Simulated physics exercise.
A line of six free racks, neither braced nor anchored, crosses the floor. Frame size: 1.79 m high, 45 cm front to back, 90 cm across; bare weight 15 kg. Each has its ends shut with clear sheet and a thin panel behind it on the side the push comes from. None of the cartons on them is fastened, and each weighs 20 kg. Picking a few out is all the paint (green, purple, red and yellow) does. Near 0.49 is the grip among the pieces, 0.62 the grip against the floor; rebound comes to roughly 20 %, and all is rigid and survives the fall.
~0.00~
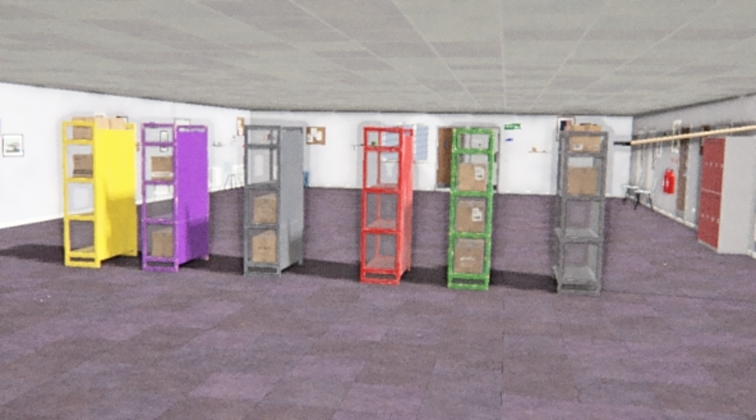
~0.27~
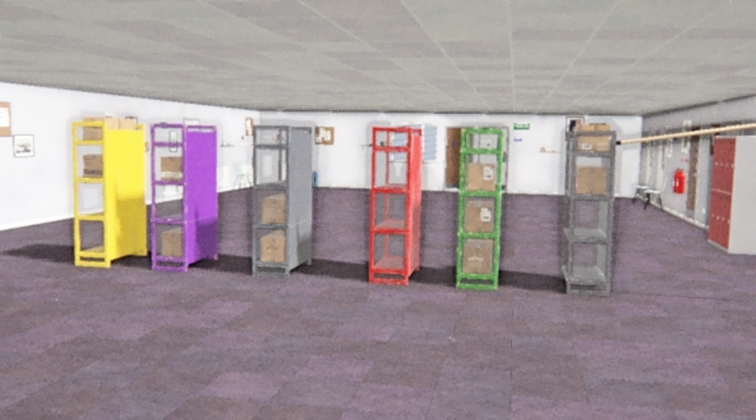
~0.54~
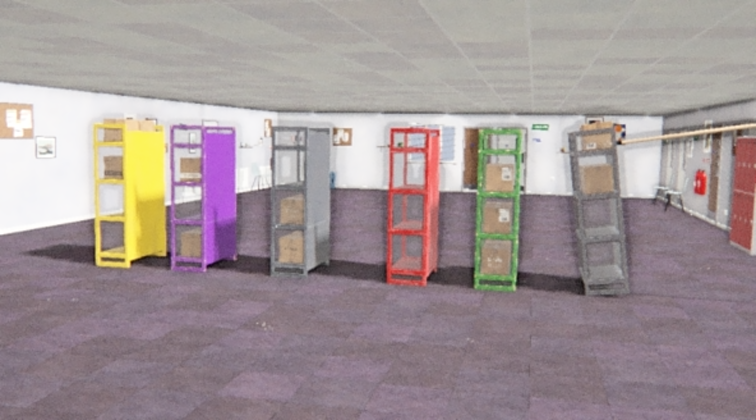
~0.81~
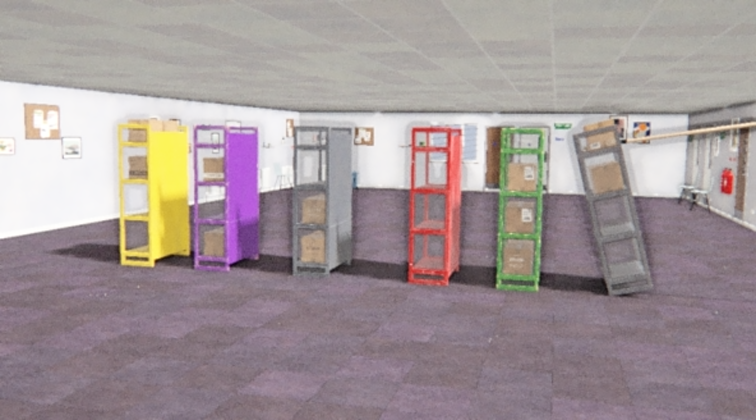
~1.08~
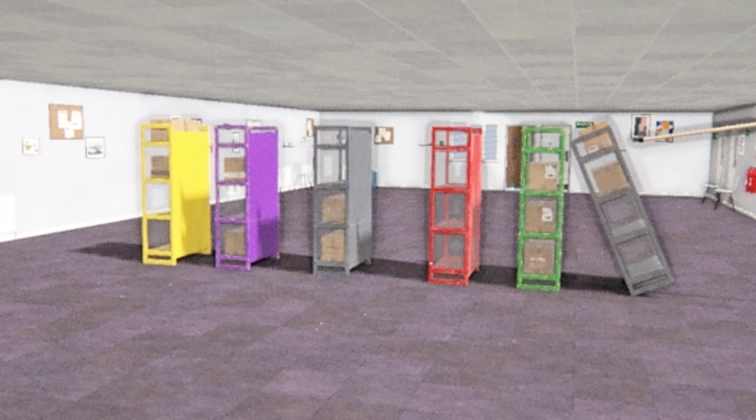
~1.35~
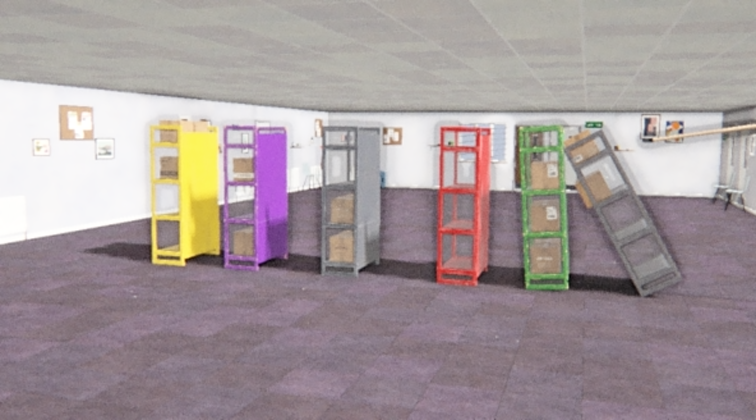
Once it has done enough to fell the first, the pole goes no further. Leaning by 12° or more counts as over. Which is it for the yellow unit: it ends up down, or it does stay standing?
The yellow unit does not end up down.
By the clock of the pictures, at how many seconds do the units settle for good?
Roughly 4.0 seconds.
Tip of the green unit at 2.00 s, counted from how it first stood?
Rotation: Approx. 40°.
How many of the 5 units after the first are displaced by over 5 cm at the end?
The number is 4.
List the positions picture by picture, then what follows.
In the first frame (we follow the side turned to the camera; the camera pans a little), pole end (629, 144) 18 cm from the first unit; yellow unit (117, 193); red unit (381, 206); purple unit (159, 198); no other piece has moved.
In the second frame, pole end (620, 143) pushing; yellow unit (127, 193).
In the third frame, pole end (620, 143) pushing; yellow unit (147, 194); no other piece has moved.
In the fourth frame, pole end (625, 141) pushing; yellow unit (171, 194); no other piece has moved.
In the fifth frame, pole end (642, 140) stopped; yellow unit (192, 193); no other piece has moved.
In the sixth frame, pole end (652, 140) stopped; yellow unit (201, 193); green unit (543, 209) tipped 4°; purple unit (240, 198); one has shifted.
Around 1.62 s, 4 cartons spilt or dropped; 1 of the 5 other units over; yellow unit unmoved; green unit tipped 13°.
Around 2.00 s, 4 cartons spilt or dropped; 2 of the 5 other units over; yellow unit unmoved; green unit tipped 37°.
Around 2.36 s, 8 cartons spilt or dropped; 3 of the 5 other units over; yellow unit unmoved; green unit tipped 56°.
Around 2.84 s, 12 cartons spilt or dropped; 3 of the 5 other units over; yellow unit unmoved; green unit tipped 60°.
Finally (4.3 s), 14 cartons spilt or dropped; 3 of the 5 other units over; yellow unit unmoved; green unit tipped 60°; red unit tipped 50°. Two left standing. Seen by the last camera, middles, yellow unit near (186, 193), green unit near (473, 224).
